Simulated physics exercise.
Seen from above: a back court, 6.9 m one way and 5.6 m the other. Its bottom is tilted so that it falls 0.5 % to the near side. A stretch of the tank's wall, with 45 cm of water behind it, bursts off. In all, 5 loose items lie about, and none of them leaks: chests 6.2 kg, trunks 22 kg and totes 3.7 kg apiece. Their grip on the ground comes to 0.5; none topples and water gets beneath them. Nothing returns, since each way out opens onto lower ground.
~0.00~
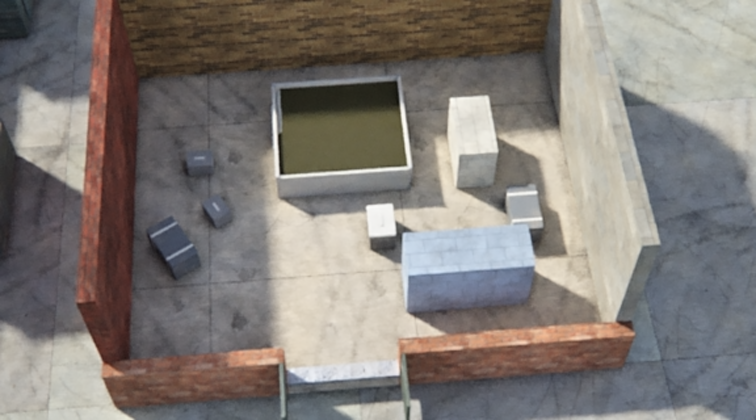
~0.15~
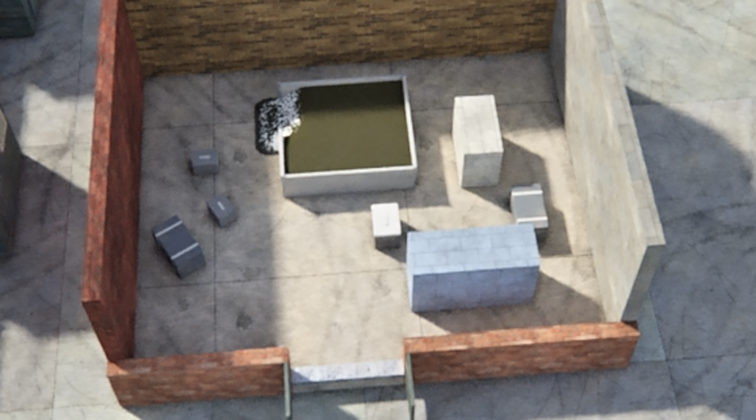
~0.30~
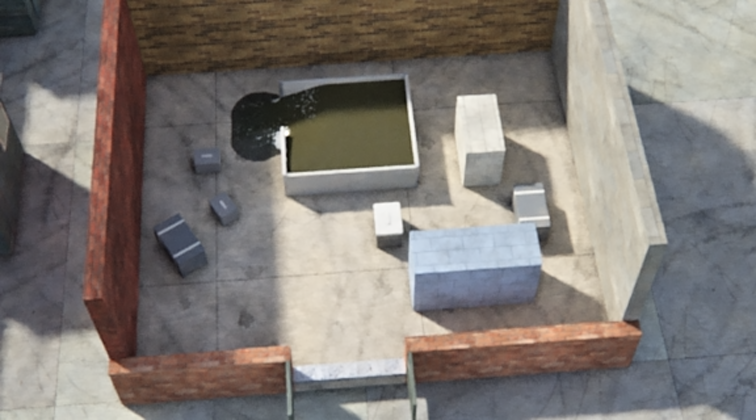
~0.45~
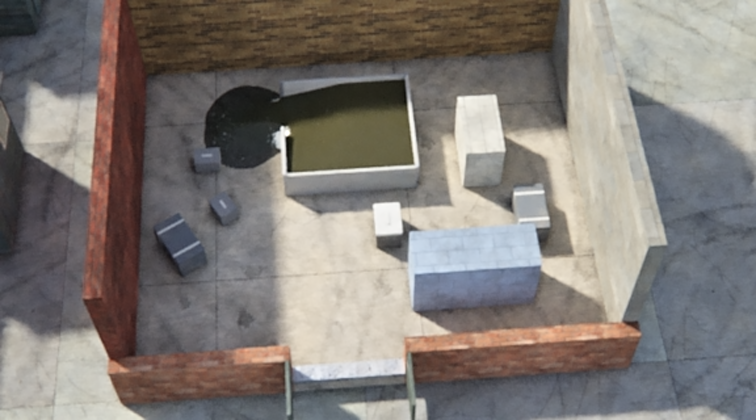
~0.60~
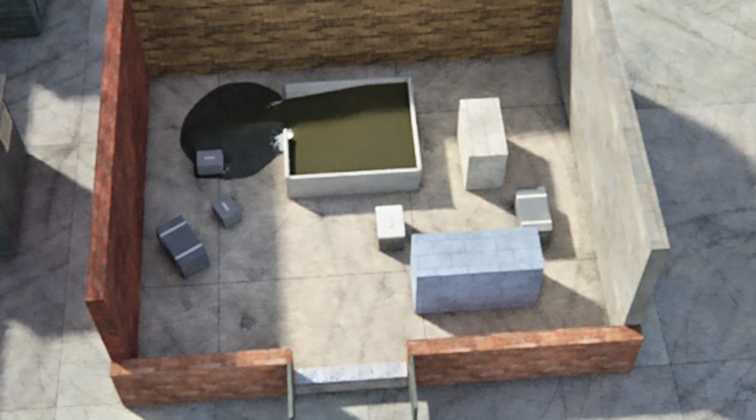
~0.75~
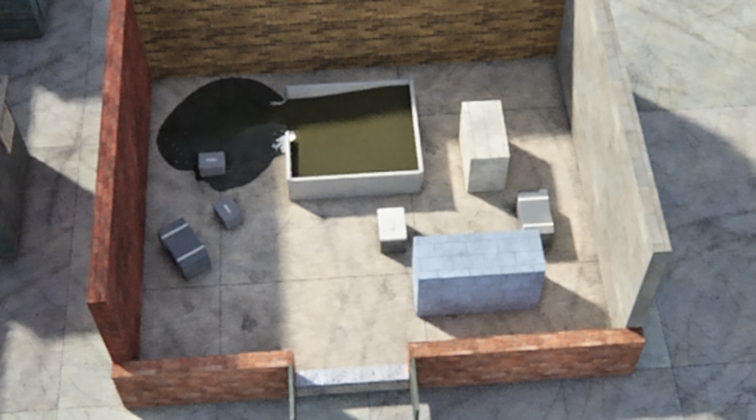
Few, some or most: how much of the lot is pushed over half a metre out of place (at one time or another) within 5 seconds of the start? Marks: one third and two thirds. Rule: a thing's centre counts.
Share: Between one and two thirds.
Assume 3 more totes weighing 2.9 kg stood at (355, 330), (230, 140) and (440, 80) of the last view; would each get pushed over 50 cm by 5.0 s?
So it's stays below, then gets above, then stays below.
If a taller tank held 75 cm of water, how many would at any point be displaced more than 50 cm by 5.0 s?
Count: 3.
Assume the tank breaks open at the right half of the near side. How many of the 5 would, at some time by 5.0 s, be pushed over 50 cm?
Then 2 of them would.
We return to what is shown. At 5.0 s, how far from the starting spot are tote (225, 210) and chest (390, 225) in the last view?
Taking them in turn, I get 80 cm for the first and 0 cm for the second.
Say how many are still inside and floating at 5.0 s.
At that instant the tally stands at 0.
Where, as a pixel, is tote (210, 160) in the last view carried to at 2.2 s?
Around (173, 210).
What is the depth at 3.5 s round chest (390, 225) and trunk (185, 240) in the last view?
Depth approx. 0 cm / 4 cm.
After 1.1 s 0 of 5 are over 50 cm from their spots; 0 afloat.
After 2.2 s 1 of 5 are over 50 cm from their spots; 1 afloat.
After 3.5 s 1 of 5 are over 50 cm from their spots; 1 afloat.
After 5.0 s 3 of 5 are over 50 cm from their spots, and 3 have been at some point; 0 afloat.
